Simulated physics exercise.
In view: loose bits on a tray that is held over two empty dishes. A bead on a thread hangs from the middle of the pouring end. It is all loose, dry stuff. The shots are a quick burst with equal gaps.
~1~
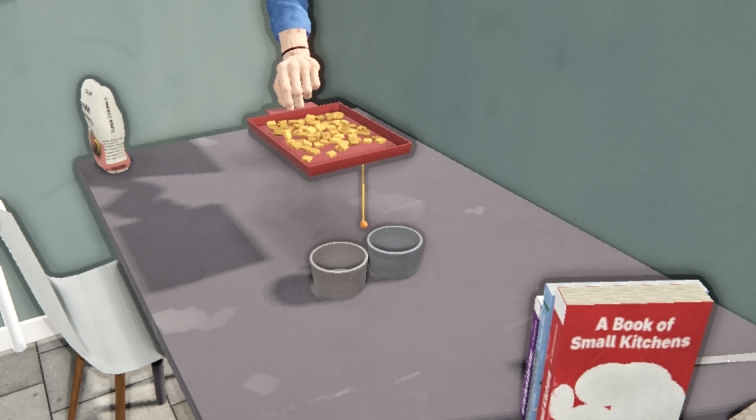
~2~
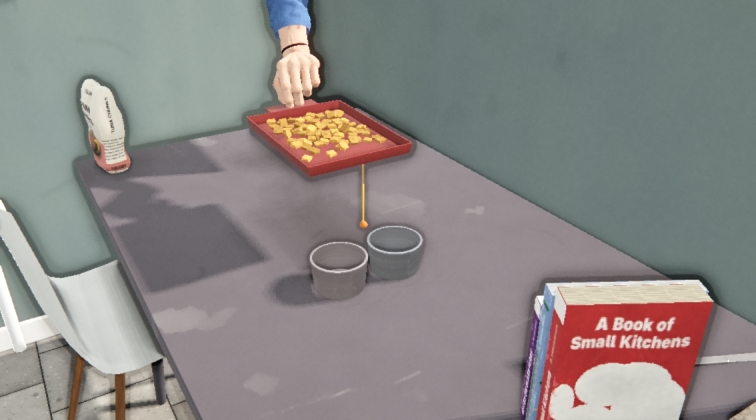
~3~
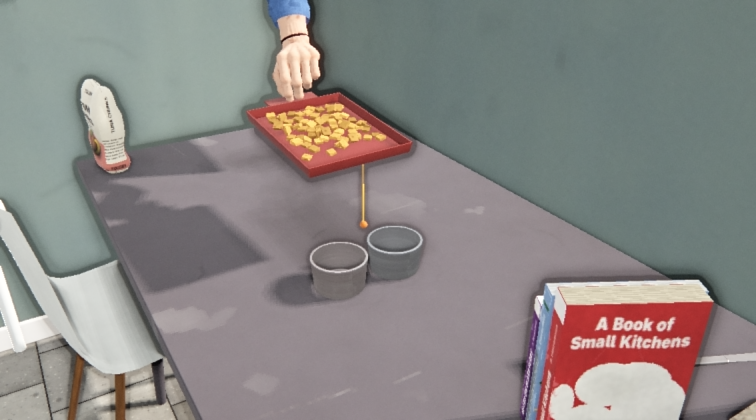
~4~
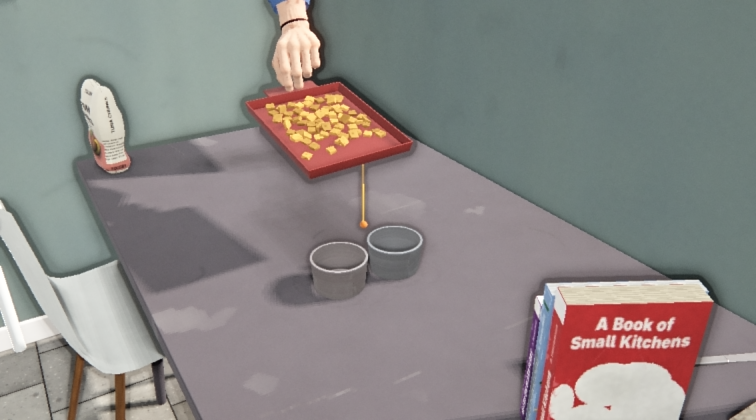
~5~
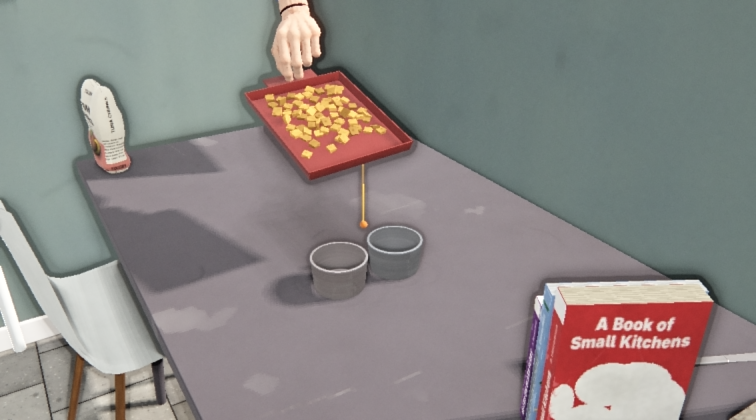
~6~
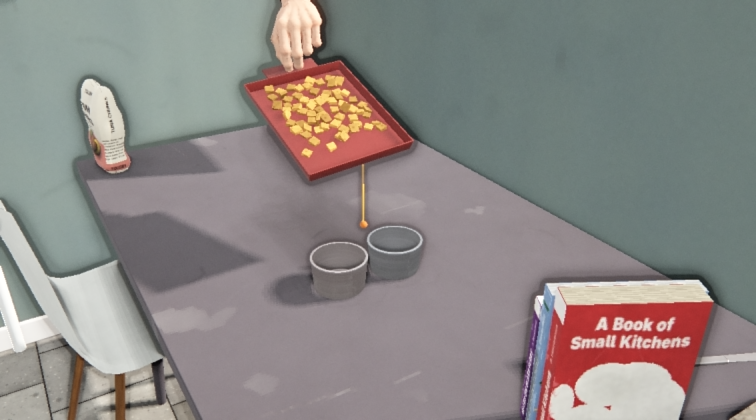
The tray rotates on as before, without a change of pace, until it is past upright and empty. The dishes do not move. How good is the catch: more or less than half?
The two hold over half of the load.
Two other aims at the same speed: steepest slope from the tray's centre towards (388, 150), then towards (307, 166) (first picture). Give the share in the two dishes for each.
The first gives 20 %, the second 30 %.
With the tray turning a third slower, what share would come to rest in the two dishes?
Roughly 70 in a hundred.
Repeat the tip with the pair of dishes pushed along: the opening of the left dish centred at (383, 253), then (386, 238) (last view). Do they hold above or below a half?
First not half, then not half.
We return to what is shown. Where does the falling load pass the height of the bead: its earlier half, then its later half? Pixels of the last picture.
At about (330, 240), then at (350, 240).
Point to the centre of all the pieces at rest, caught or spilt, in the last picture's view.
At about (338, 278).
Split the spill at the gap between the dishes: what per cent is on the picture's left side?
About 80 per cent.
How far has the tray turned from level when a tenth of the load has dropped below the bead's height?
Roughly 75°.
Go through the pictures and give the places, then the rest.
The first picture shows corners of the pouring end at (310, 166) and (409, 143), level; middle of the load at (319, 134), cereal squares; left dish at (353, 281); right dish at (409, 262); bead on its thread at (364, 225).
The second picture shows corners of the pouring end at (310, 166) and (409, 143), level; middle of the load at (319, 132).
The third picture shows corners of the pouring end at (310, 167) and (410, 142), tipped barely, lowest at the left corner; middle of the load at (319, 128).
The fourth picture shows corners of the pouring end at (310, 169) and (410, 141), tipped a little, lowest at the left corner; middle of the load at (319, 122).
The fifth picture shows corners of the pouring end at (310, 171) and (410, 140), tipped a little, lowest at the left corner; middle of the load at (319, 116).
The sixth picture shows corners of the pouring end at (310, 173) and (411, 140), tipped clearly, lowest at the left corner; middle of the load at (319, 110); left dish at (353, 281); right dish at (409, 262).
Soon, tray tipped steeply; most on the tray; a small part in the air.
A while on, tray tipped past a quarter turn; about a quarter on the tray; about half in the left dish; a small part outside both; about a quarter in the air.
Towards the end, tray tipped past a quarter turn; about two thirds in the left dish; a small part in the right dish; about a quarter outside both.
Finally, tray tipped past a quarter turn; about two thirds in the left dish; a small part in the right dish; about a quarter outside both.
